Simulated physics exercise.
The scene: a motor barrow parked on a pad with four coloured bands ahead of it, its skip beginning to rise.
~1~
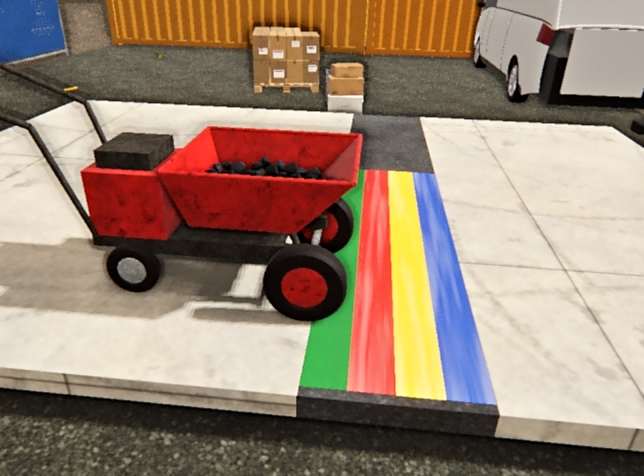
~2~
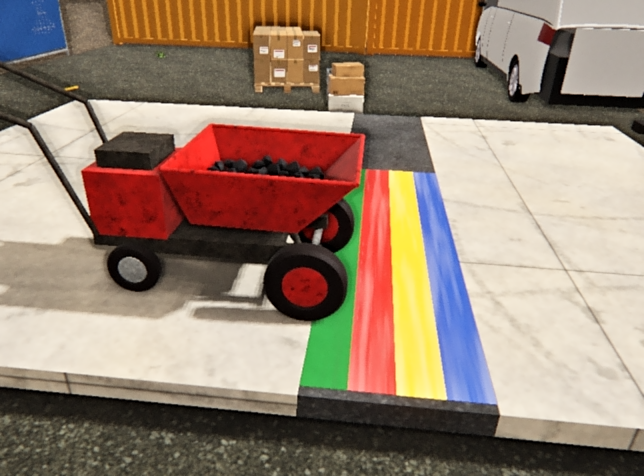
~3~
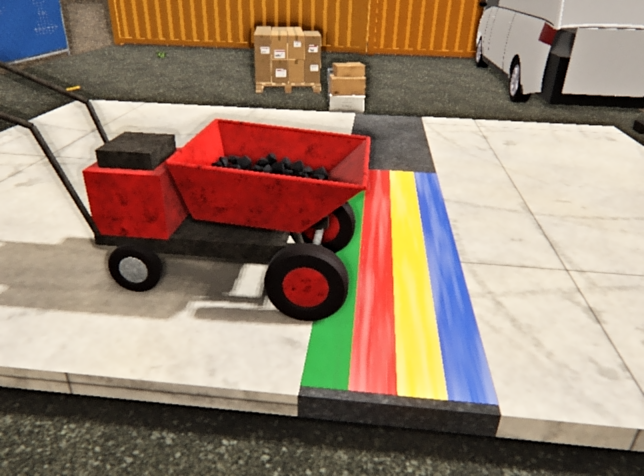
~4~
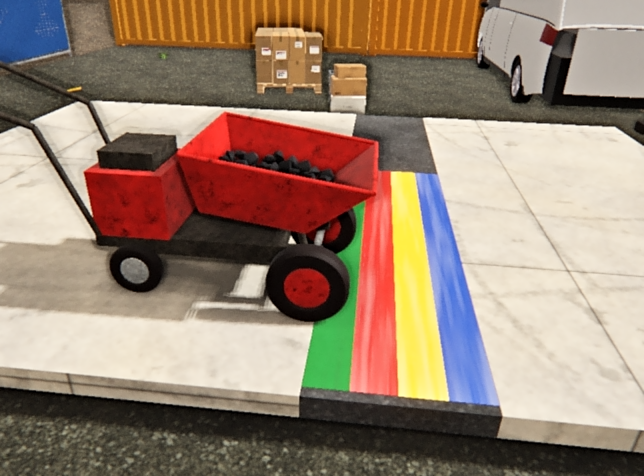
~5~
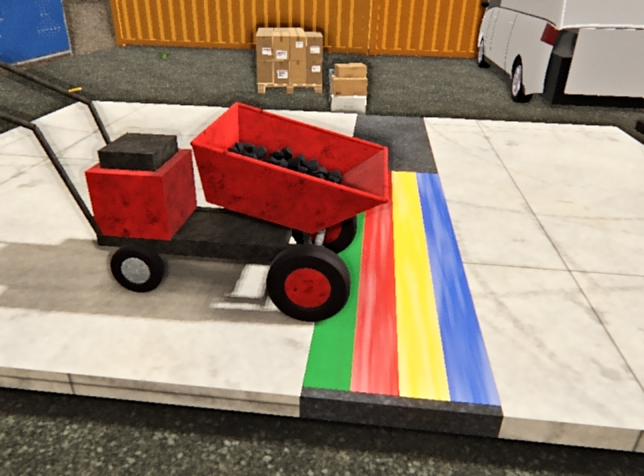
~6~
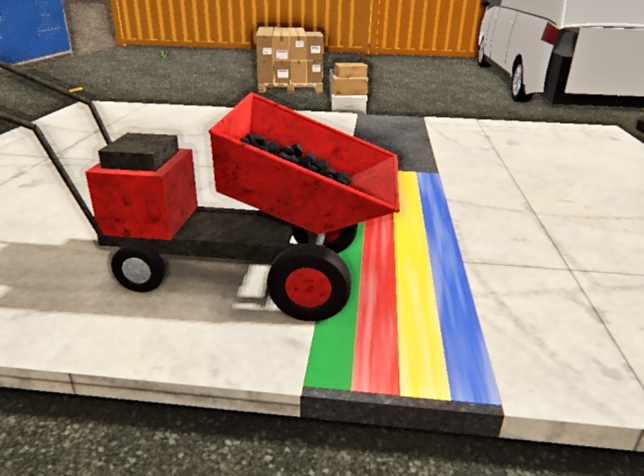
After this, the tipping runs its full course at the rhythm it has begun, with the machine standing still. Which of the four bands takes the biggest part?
Most covered: The blue band.
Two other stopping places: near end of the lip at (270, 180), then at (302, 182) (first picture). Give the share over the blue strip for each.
In turn 10 and 20 in a hundred.
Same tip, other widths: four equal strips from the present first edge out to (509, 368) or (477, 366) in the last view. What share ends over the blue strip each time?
Near 40 % and 40 %.
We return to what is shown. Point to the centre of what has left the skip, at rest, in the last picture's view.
Close to (458, 287).
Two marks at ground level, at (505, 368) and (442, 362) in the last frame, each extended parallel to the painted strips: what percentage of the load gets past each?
Near 10 % and 70 %.
Soon, skip tipped steeply; all in the skip.
A while on, skip tipped right over; most in the skip; a small part over the yellow strip; a small part over the blue strip.
Towards the end, skip tipped right over; about a quarter in the skip; a small part over the yellow strip; about half over the blue strip; about a quarter off the paint.
Finally, skip tipped right over; about a quarter in the skip; none over the green strip; none over the red strip; a small part over the yellow strip; about half over the blue strip; about a quarter off the paint.
